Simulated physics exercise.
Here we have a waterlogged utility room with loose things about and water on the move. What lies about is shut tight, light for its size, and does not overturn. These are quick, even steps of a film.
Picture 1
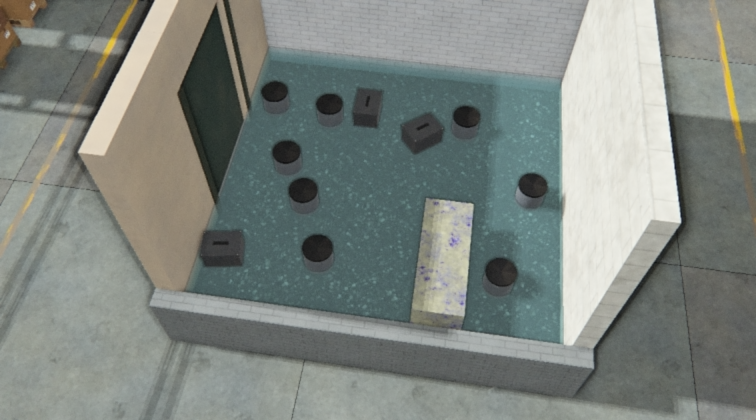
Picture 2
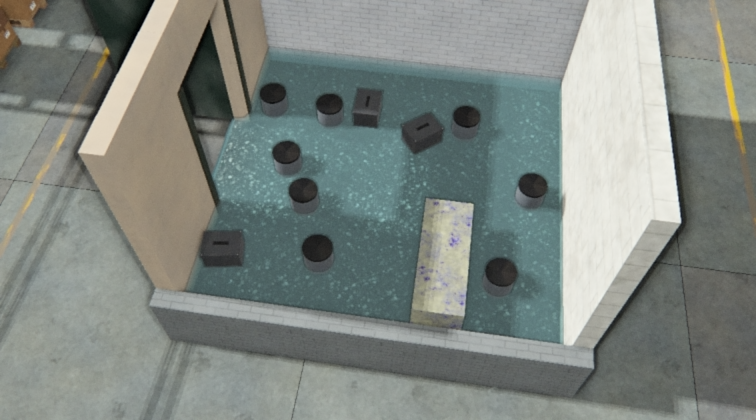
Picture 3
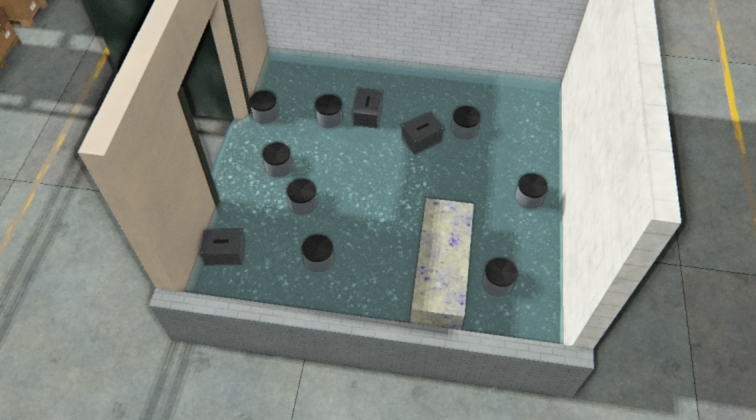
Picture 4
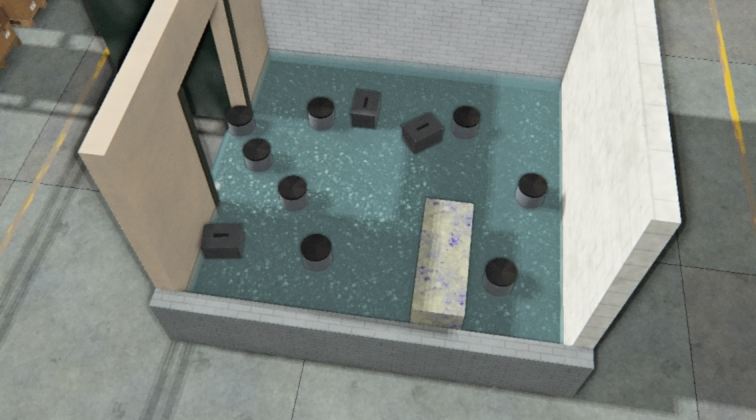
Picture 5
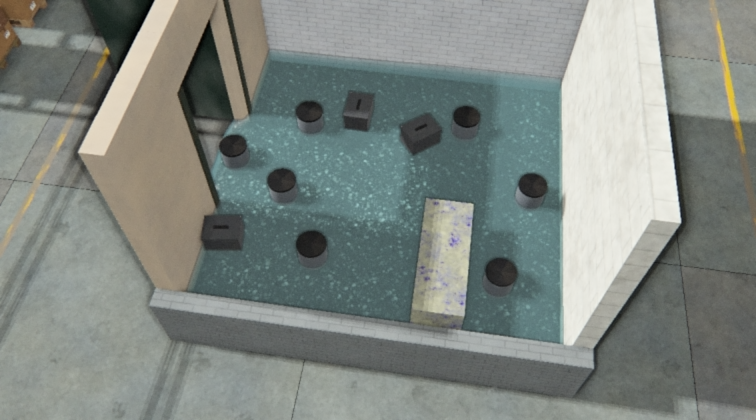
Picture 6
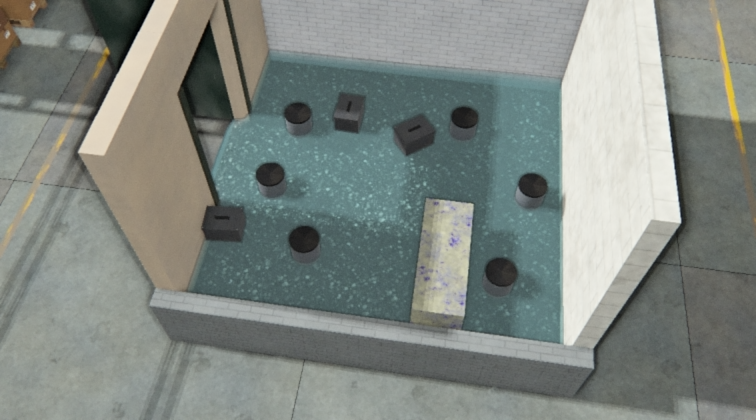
In a flooded utility room, a dark green door on the left opened, then nearby floating pails drifted left and two slipped out through the doorway, while other pails and dark boxes shifted slightly.
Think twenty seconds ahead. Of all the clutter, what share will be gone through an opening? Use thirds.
It is at least two thirds.
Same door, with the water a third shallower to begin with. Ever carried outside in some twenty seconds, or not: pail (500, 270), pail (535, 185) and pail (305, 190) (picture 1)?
One after the other: Stays, kept in, carried outside.
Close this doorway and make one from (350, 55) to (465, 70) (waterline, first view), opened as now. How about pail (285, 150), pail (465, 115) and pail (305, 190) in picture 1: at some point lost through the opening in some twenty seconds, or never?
In turn: Gone, through, washed out.
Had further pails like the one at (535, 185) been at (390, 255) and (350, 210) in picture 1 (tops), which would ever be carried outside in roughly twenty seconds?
In turn: Still in, out.
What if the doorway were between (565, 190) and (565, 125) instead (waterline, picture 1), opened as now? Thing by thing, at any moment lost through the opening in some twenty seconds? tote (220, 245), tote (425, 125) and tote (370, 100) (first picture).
As listed: Stays, gone, through.
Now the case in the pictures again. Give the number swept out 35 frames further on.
I count 9.
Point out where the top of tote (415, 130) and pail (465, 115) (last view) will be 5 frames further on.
At about (367, 128) and (424, 115).
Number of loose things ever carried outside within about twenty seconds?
I count 9.
A moment on, 4 of 11 are out; 7 afloat.
Next, 7 of 11 are out; 4 afloat.
Later, 9 of 11 are out; 2 afloat.
In the end, 9 of 11 are out; 2 afloat.
